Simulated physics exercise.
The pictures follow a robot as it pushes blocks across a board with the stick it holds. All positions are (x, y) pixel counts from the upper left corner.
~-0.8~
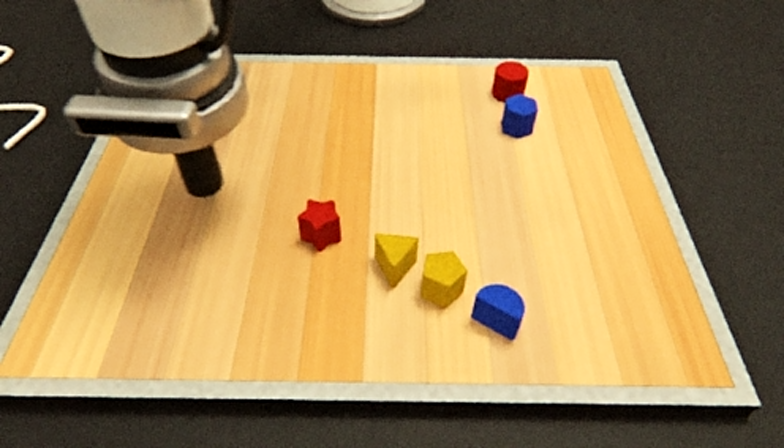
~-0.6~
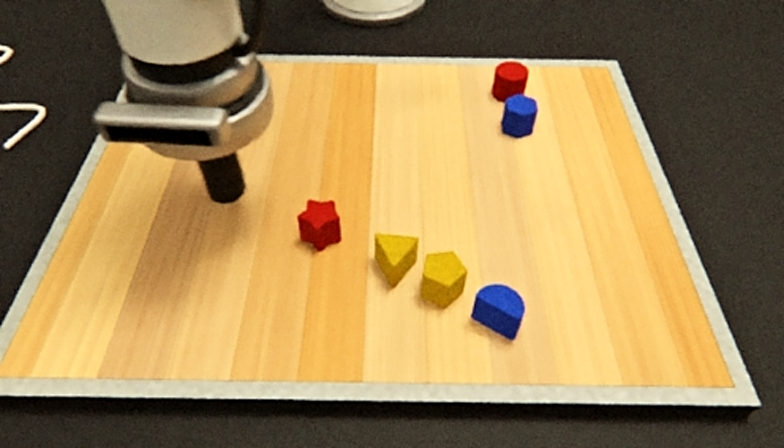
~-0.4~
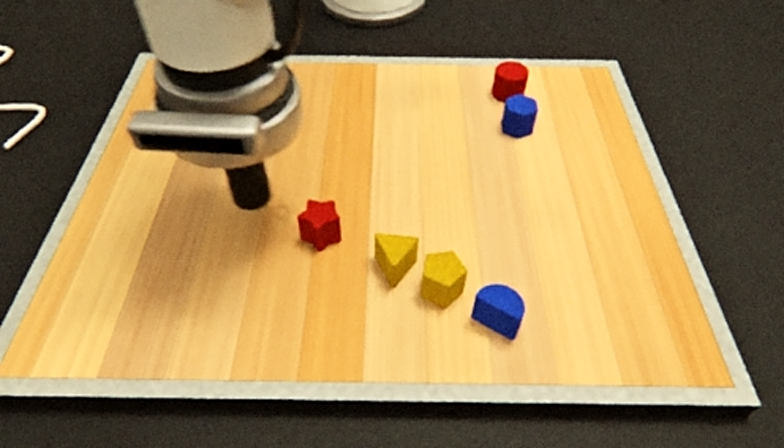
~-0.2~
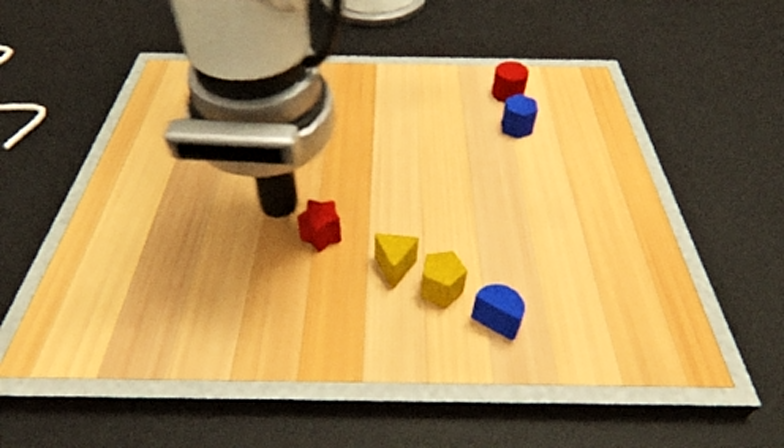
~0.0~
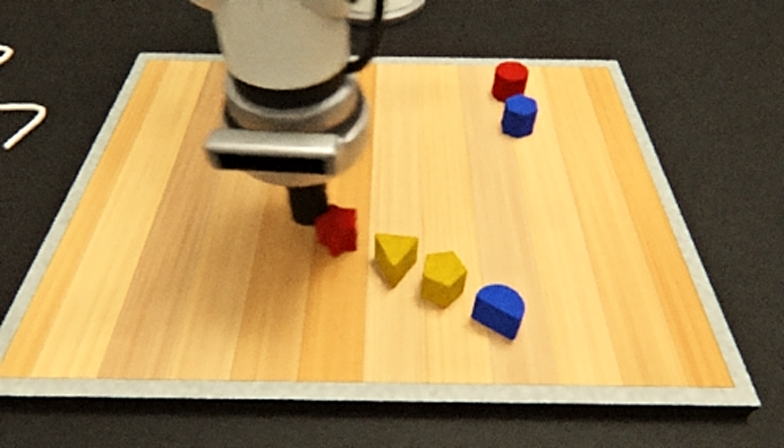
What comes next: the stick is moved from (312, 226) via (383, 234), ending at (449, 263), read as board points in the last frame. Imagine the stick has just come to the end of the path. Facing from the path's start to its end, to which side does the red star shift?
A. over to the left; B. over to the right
B (over to the right)
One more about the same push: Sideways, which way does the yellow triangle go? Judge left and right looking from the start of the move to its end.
The right.
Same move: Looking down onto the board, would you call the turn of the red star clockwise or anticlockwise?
It goes round the way clock hands do.
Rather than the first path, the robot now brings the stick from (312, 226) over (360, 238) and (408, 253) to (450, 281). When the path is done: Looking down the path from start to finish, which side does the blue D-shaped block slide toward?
So, looking from the first point of the path to the last, the blue D-shaped block moves rightwards.
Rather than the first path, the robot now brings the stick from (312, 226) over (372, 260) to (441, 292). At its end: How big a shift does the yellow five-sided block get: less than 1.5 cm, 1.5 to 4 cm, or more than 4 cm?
Once the path ends, it will sit over 4 cm from where it is now.
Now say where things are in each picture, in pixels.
The first picture shows lower end of the stick (205, 185), tops of blocks, red star (319, 212), yellow triangle (396, 245), yellow five-sided block (444, 266), blue D-shaped block (503, 298).
The second picture shows stick (228, 191), blocks as before.
The third picture shows stick (253, 198), blocks as before.
The fourth picture shows stick (280, 205), blocks as before.
The fifth picture shows stick (310, 213), red star (338, 217), yellow triangle (396, 245), yellow five-sided block (444, 266), blue D-shaped block (503, 298).
The first path, step by step. One third of the way, stick (359, 217); red star (380, 230), turned 20° clockwise; yellow triangle (408, 249), turned 25° clockwise.
Two thirds of the way, stick (407, 228); red star (420, 245), turned 40° clockwise; yellow triangle (441, 272), turned 50° clockwise; yellow five-sided block (474, 298); blue D-shaped block (521, 310), turned 15° anticlockwise.
At the end, stick (451, 249); red star (448, 269), turned 70° clockwise; yellow triangle (451, 302), turned 80° clockwise; yellow five-sided block (487, 332), turned 45° anticlockwise; blue D-shaped block (533, 321), turned 45° anticlockwise.
